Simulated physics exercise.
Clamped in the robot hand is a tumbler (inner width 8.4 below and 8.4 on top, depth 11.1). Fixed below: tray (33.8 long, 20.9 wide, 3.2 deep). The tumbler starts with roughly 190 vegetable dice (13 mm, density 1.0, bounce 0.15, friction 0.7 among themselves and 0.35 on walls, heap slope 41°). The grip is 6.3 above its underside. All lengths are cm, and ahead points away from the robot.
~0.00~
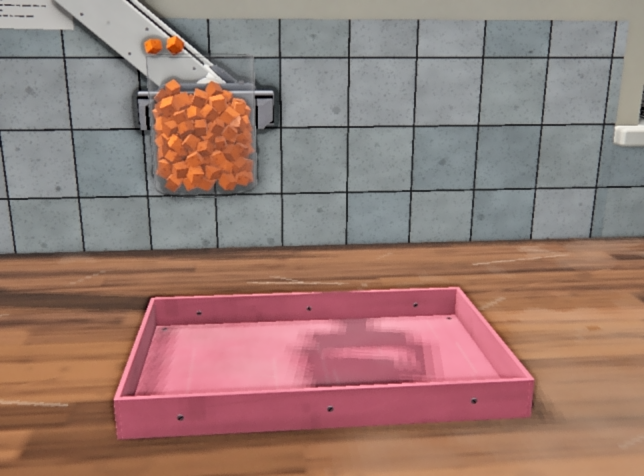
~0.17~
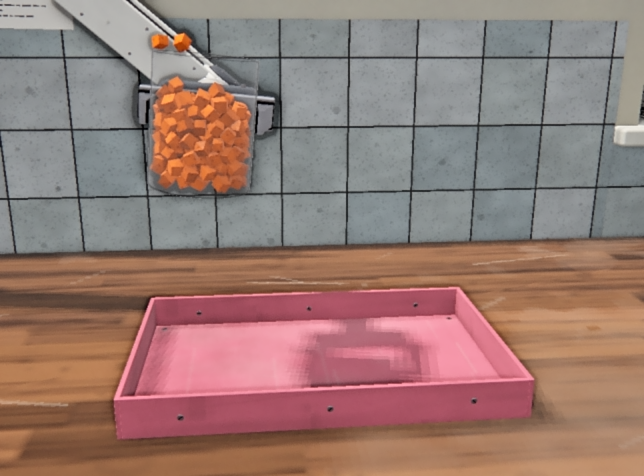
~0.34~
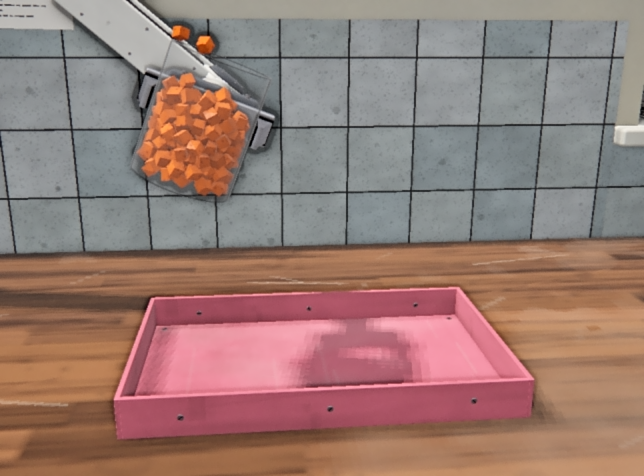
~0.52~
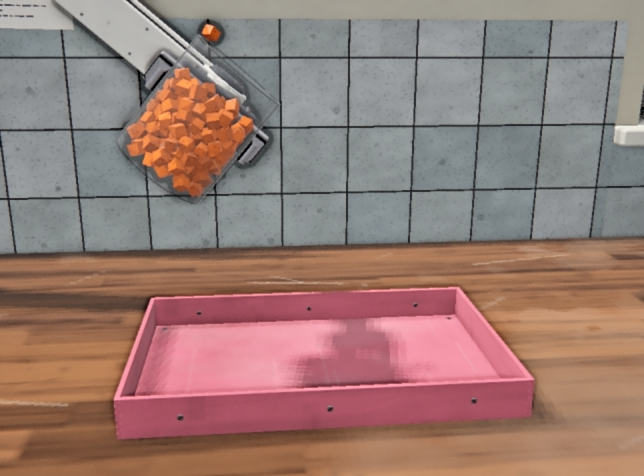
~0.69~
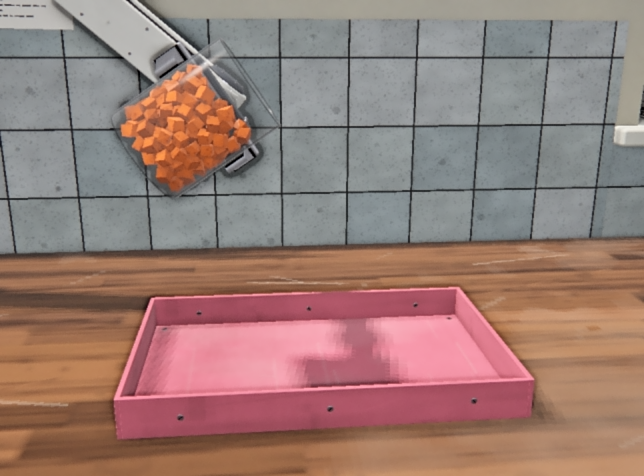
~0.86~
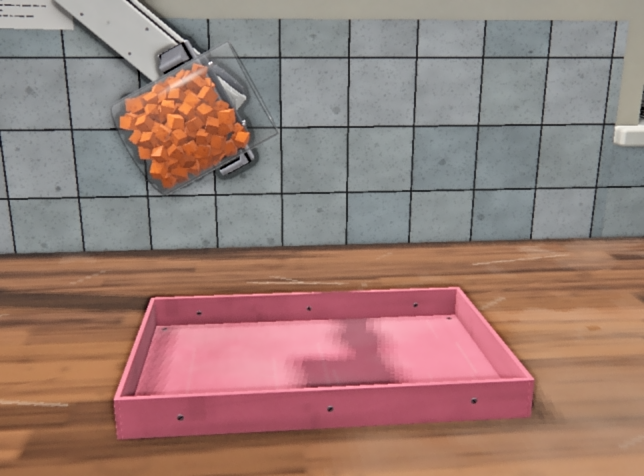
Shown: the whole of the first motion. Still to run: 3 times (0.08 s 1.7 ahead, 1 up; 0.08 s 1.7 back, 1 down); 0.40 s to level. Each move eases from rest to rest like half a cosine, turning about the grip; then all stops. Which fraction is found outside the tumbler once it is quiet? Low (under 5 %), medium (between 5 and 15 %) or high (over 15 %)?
Answer: Medium; between 5 and 15 % of the vegetable dice finish outside the tumbler.
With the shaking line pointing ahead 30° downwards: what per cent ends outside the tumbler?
Some 0 per cent.
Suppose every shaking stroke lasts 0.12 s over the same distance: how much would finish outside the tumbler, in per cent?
It would be near 0 per cent.
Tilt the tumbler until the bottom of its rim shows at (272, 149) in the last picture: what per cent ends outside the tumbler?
About 25 per cent.
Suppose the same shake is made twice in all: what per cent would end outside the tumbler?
Then about 5 per cent.
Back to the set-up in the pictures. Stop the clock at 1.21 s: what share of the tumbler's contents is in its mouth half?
Some 40 per cent.
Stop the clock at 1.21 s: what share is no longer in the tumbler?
Some 5 per cent.
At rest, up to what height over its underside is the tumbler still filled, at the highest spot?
Some 10.5 cm.
After 1.21 s, tilted 62° forward, highest piece 27 above the table; 177 in the tumbler, 11 in flight or on a rim.
After 1.56 s, tilted 25° forward, highest piece 27 above the table; 169 in the tumbler, 19 in the tray.
After 1.94 s, level, highest piece 29 above the table; 169 in the tumbler, 19 in the tray.
After 2.99 s, level, highest piece 29 above the table; 169 in the tumbler, 19 in the tray.
At rest, 169 in the tumbler, 19 in the tray. That is 10 % outside the tumbler.
